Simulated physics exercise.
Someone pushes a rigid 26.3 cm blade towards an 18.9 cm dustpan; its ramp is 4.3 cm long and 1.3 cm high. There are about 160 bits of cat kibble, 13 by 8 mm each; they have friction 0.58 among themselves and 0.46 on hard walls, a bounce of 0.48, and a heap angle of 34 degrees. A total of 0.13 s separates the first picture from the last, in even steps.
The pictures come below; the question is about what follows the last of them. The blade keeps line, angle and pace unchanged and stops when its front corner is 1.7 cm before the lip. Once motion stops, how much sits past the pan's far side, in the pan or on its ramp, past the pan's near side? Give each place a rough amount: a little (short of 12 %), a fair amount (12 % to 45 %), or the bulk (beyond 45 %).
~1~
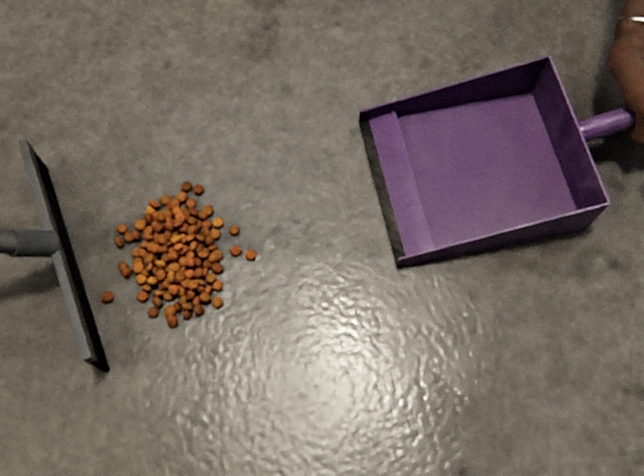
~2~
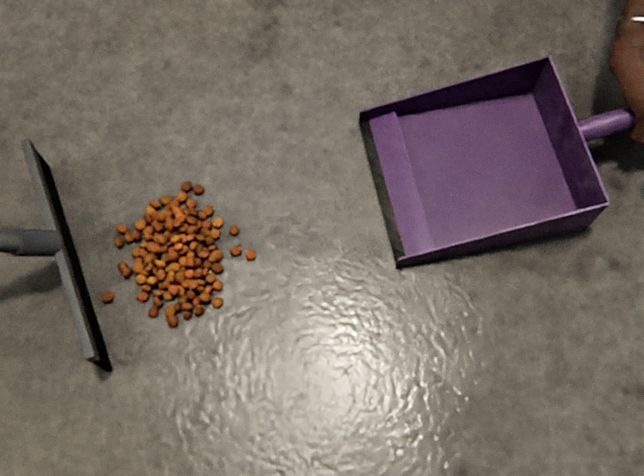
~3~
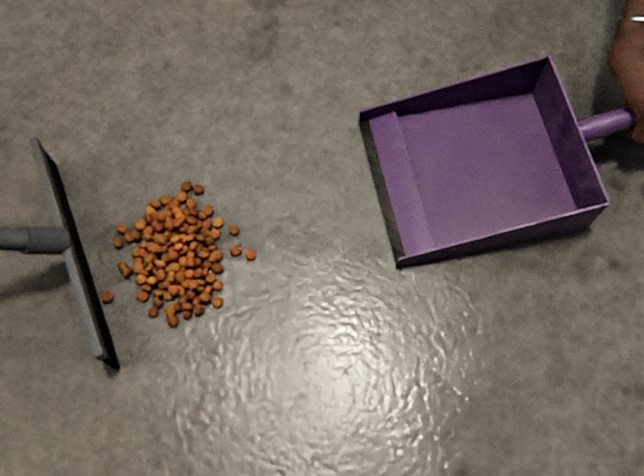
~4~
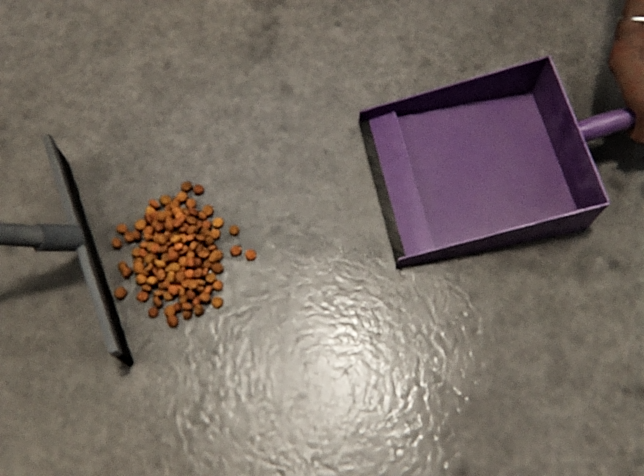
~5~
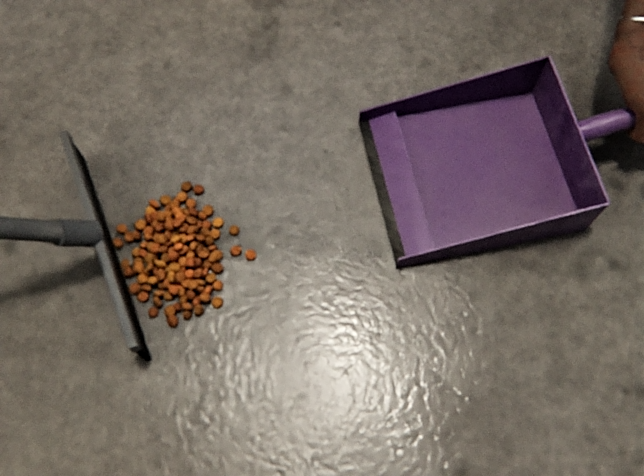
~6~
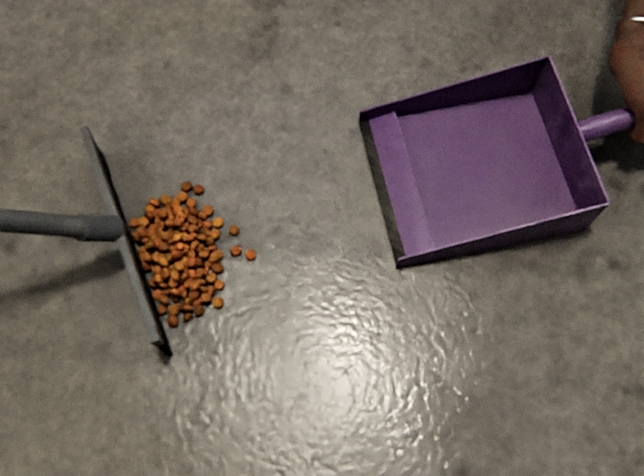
Far side: A little; pan: A fair amount; near side: A little.
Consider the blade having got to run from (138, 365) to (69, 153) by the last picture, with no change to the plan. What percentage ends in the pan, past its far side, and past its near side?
Pan 0; far 0; near 30.
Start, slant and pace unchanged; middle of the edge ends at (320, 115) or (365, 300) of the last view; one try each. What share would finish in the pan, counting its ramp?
Close to 25 and 5 percent, in that order.
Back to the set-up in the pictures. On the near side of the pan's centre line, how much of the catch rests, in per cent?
About 70 %.
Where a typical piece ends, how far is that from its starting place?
Somewhere around 24 centimetres.
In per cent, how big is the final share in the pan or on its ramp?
25 %.
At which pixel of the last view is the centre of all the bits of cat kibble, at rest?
Look around (372, 193) in the last picture.
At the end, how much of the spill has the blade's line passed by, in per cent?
Some 0 percent, give or take.
Then, 0.15 s after the last picture, middle of the blade 15 cm from the lip; 0 % over the lip, far side 0 %, near side 10 %.
Then, 0.25 s after the last picture, middle of the blade 7 cm from the lip; 0 % over the lip, far side 5 %, near side 5 %.
Then, 0.48 s after the last picture, middle of the blade 4 cm from the lip; 25 % over the lip, far side 10 %, near side 5 %.
In the end, far side 10 %, pan 25 %, near side 5 %, in front of the lip or behind the blade 60 %.
